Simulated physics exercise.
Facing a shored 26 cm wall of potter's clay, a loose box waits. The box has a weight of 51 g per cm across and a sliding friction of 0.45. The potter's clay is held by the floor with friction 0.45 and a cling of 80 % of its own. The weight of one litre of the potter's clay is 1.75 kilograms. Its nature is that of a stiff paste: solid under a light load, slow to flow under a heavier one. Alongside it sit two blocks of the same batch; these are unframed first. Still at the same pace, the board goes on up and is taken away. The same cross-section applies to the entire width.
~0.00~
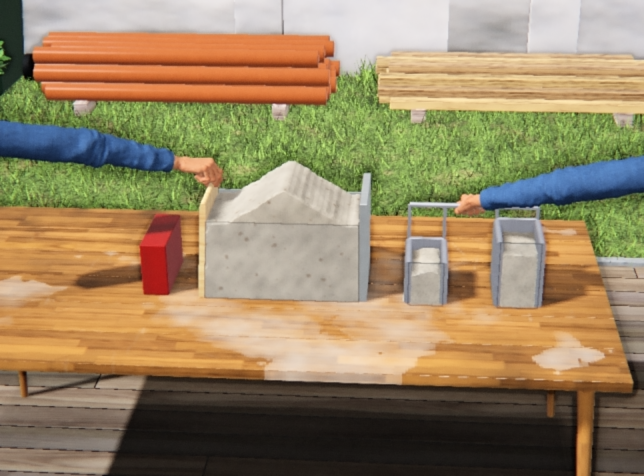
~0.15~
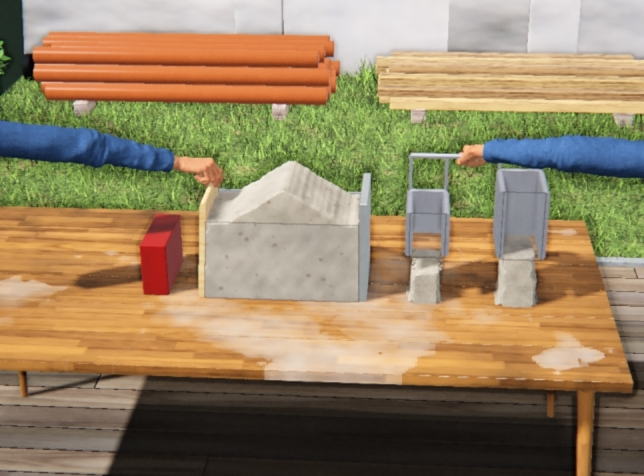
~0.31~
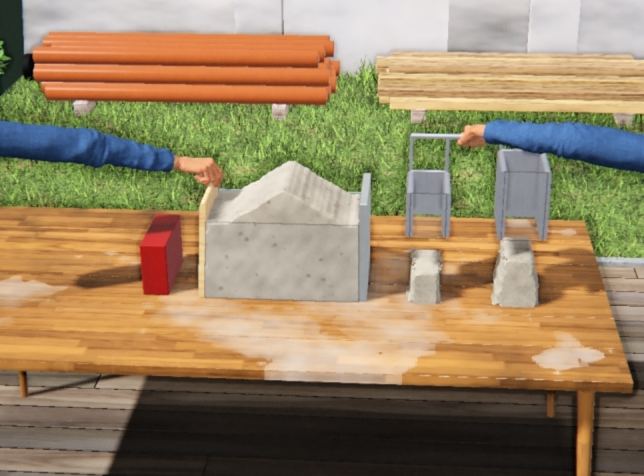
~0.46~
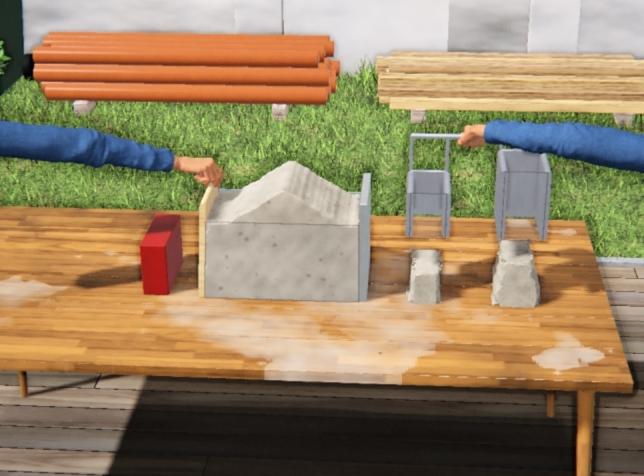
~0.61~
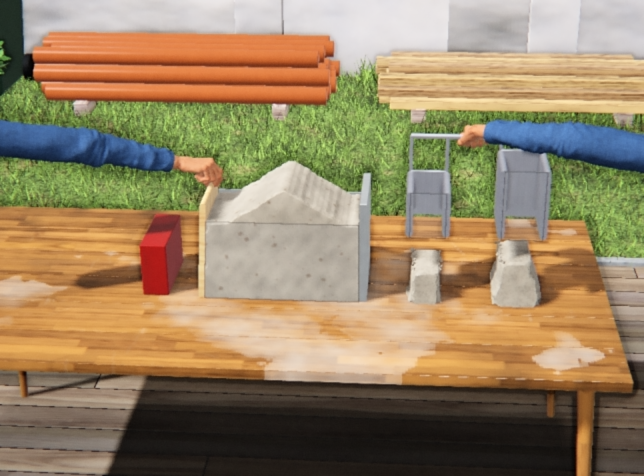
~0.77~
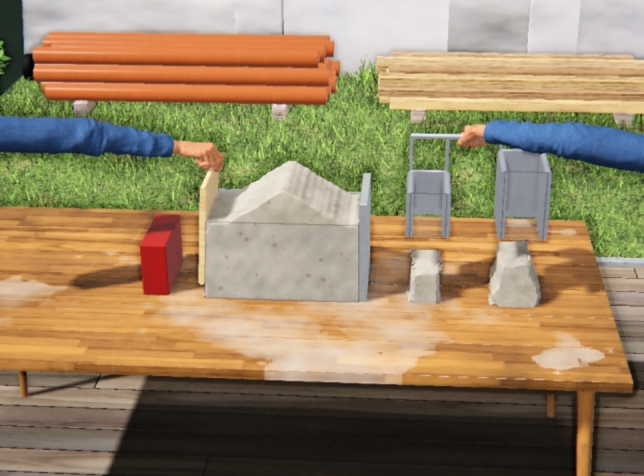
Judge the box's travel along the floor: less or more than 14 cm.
Expect a figure short of 14 cm.
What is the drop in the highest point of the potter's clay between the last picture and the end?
About 9.0 cm.
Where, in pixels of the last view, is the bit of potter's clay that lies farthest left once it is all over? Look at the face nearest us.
At roughly (141, 294).
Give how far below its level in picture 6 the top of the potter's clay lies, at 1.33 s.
By my estimate, near 3.5 cm.
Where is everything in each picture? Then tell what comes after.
The first frame shows top of the board at (205, 221), not yet moved; top of the potter's clay at (285, 190); blocks stand 12 cm, 18 cm (left to right).
The second frame shows top of the board at (205, 221), not yet moved; top of the potter's clay at (285, 190); blocks stand 12 cm, 18 cm (left to right).
The third frame shows top of the board at (205, 221), not yet moved; top of the potter's clay at (285, 190); blocks stand 12 cm, 16 cm (left to right).
The fourth frame shows top of the board at (205, 221), not yet moved; top of the potter's clay at (285, 190); blocks stand 12 cm, 16 cm (left to right).
The fifth frame shows top of the board at (205, 221), not yet moved; top of the potter's clay at (285, 190); blocks stand 12 cm, 16 cm (left to right).
The sixth frame shows top of the board at (205, 205), moved 5.2 cm; top of the potter's clay at (285, 190); blocks stand 12 cm, 15 cm (left to right).
After 1.02 s, the box has not moved.
After 1.33 s, the box has not moved.
After 1.63 s, the box has been pushed 6.5 cm.
After 1.94 s, the box has been pushed 9.7 cm.
After 1.99 s, at the end, the box has been pushed 9.7 cm.
